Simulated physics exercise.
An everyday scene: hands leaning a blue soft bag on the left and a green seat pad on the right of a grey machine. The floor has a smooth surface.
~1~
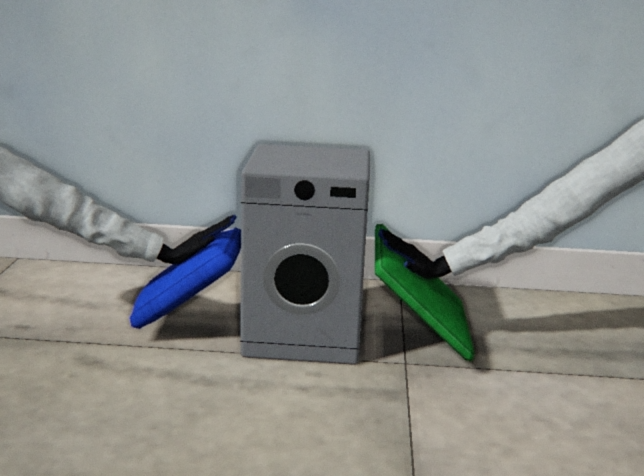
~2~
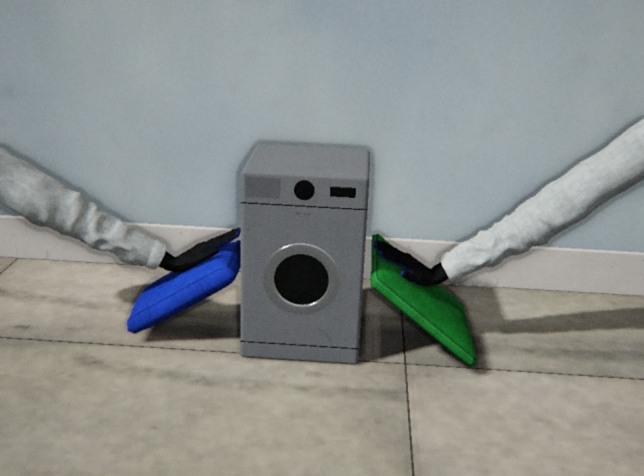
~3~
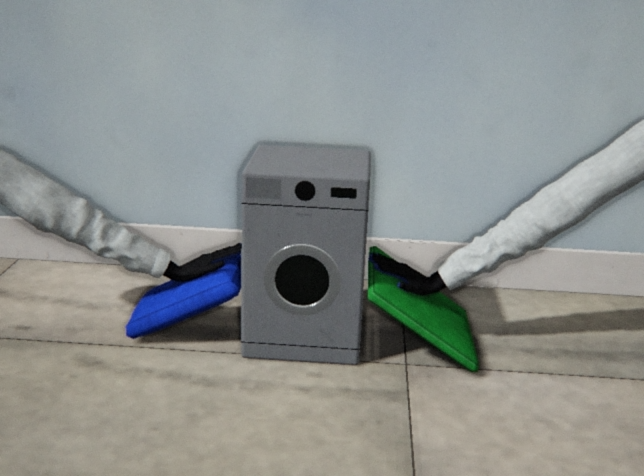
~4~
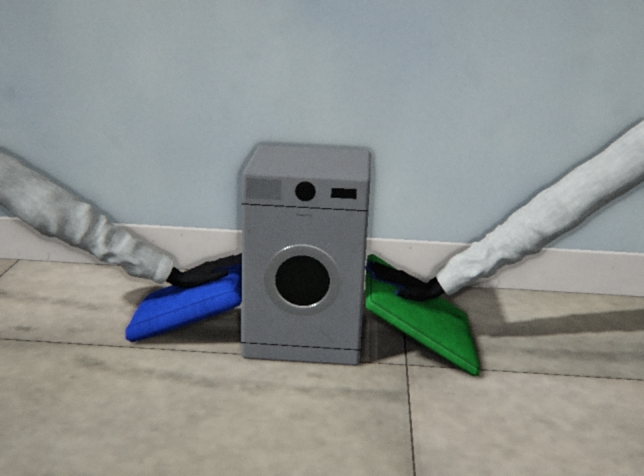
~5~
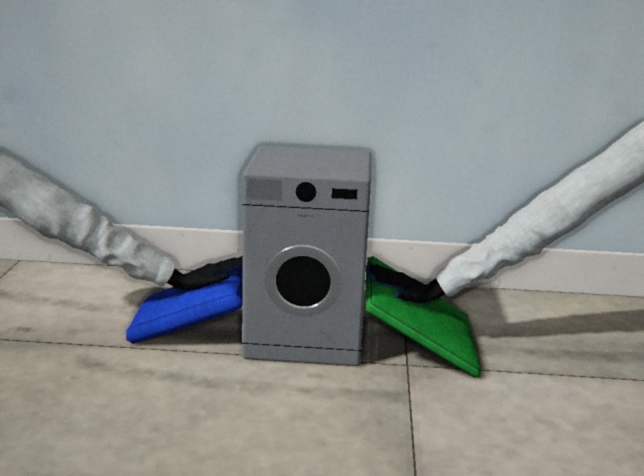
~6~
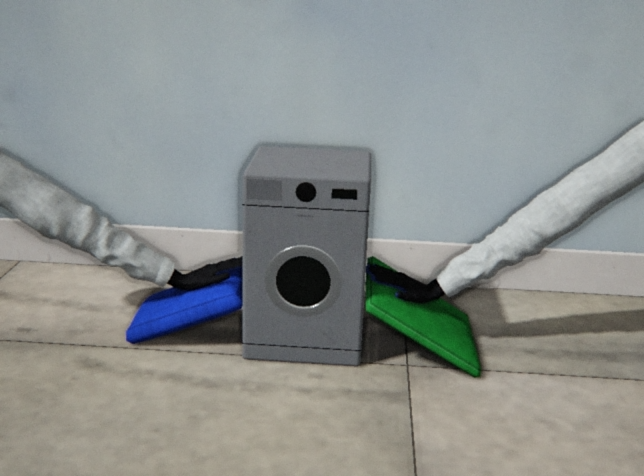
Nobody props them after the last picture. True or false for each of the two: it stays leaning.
Blue soft bag - false; green seat pad - false.
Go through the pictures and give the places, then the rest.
Soft bag foot (135, 324), head (228, 261); seat pad foot (470, 357), head (379, 271), in the first frame.
Soft bag foot (132, 328); seat pad foot (472, 363), in the second frame.
Soft bag foot (130, 333); seat pad foot (475, 369), in the third frame.
Soft bag foot (129, 336); seat pad foot (476, 373), in the fourth frame.
Soft bag foot (130, 338); seat pad foot (477, 374), in the fifth frame.
Soft bag foot (130, 338), head (239, 303), at a low slant; seat pad foot (477, 374), head (369, 308), at a low slant, in the sixth frame.
Then, 0.22 s past the final frame, soft bag flat on the floor near (190, 314); seat pad slipping down near (425, 326).
Then, 0.30 s past the final frame, soft bag flat on the floor near (188, 318); seat pad flat on the floor near (426, 338).
Then, 0.66 s past the final frame, soft bag flat on the floor near (187, 319); seat pad flat on the floor near (425, 339).
When it is over, soft bag flat on the floor near (187, 319); seat pad flat on the floor near (425, 339). The blue soft bag slides down flat and the green seat pad slips and lies down.
